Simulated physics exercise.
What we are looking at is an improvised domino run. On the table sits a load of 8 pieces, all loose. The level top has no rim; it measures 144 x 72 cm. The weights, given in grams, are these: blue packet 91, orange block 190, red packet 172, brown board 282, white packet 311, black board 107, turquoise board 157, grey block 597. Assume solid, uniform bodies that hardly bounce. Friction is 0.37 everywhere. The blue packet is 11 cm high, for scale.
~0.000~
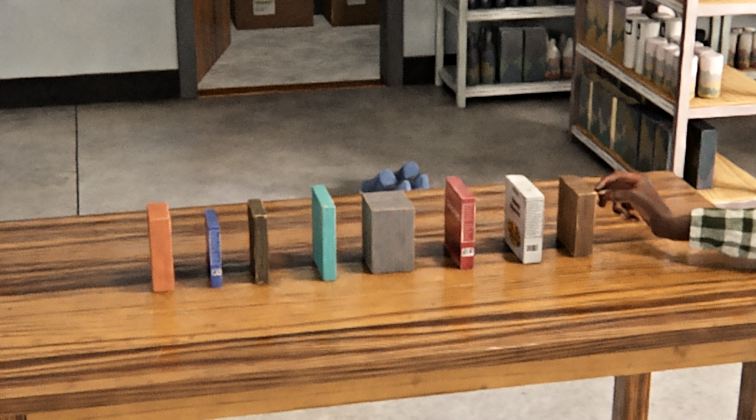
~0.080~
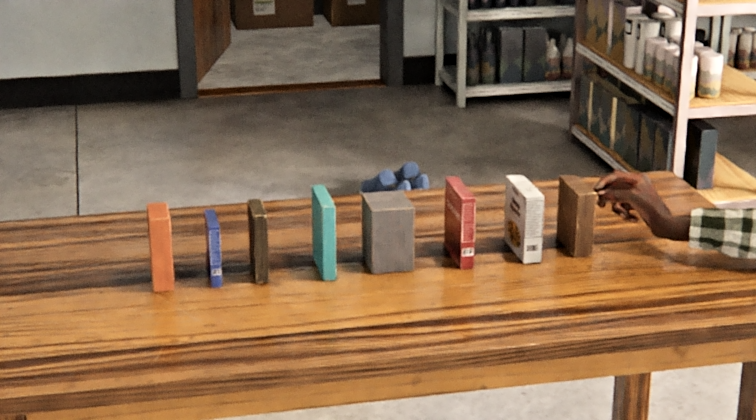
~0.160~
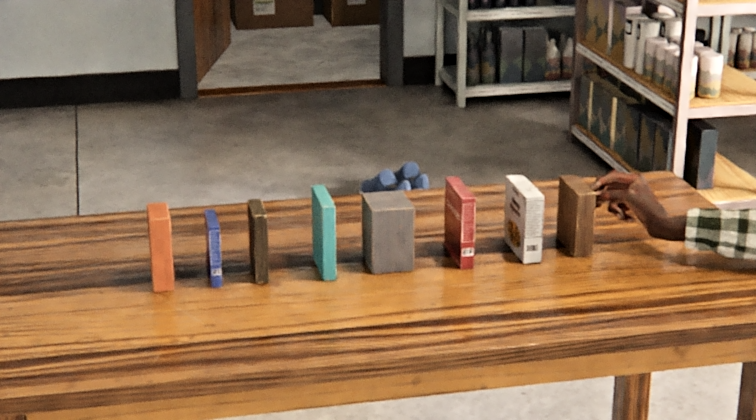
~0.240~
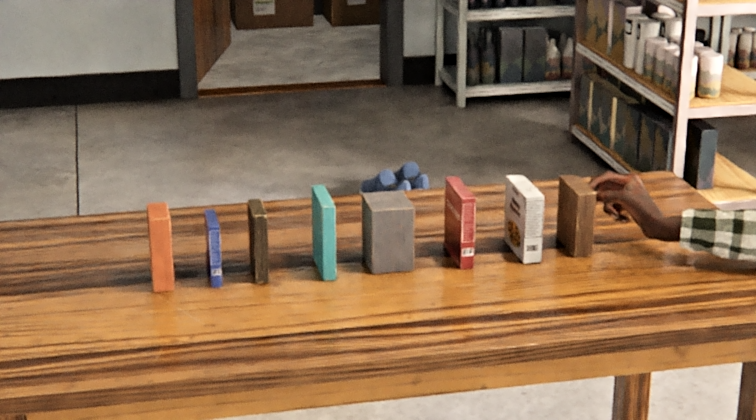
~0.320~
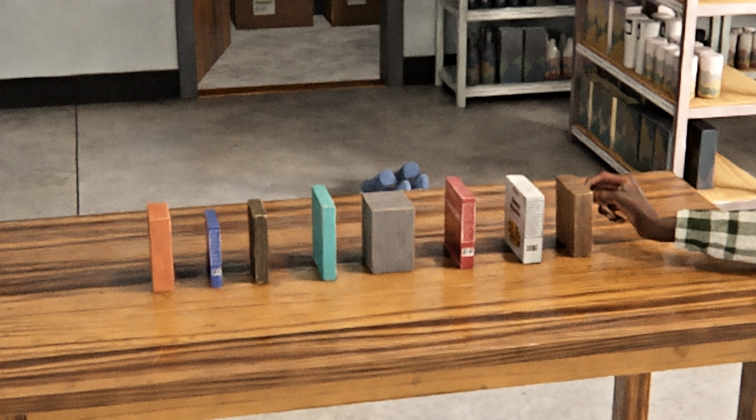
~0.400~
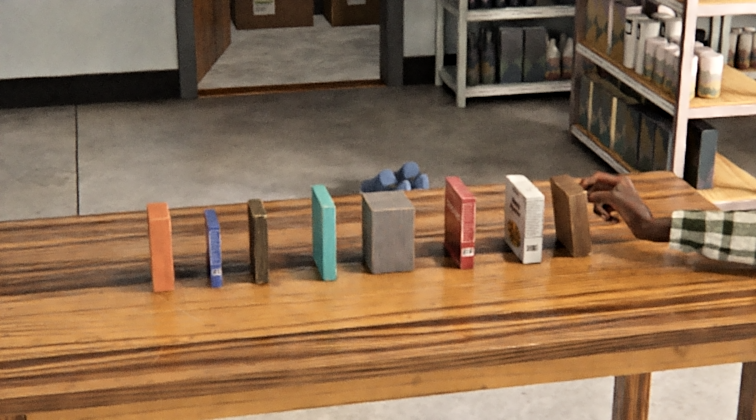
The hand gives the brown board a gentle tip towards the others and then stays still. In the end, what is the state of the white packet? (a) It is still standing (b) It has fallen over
Answer: B.
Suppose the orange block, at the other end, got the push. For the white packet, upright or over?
The white packet remains standing.
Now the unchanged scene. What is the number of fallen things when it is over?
I count 3 in all.
Around 0.80 s, brown board 41° over; white packet at 10° to upright near (517, 218).
Around 1.00 s, brown board 65° over; white packet at 53° to upright near (492, 227); red packet at 9° to upright.
Around 1.70 s, brown board 70° over; white packet at 70° to upright near (486, 235); red packet at 42° to upright.
Finally (3.3 s), on their side or leaning hard on the table, red packet and white packet; the other 4 still in place (within 5 cm). Final places as that camera would see them, white packet near (488, 234).
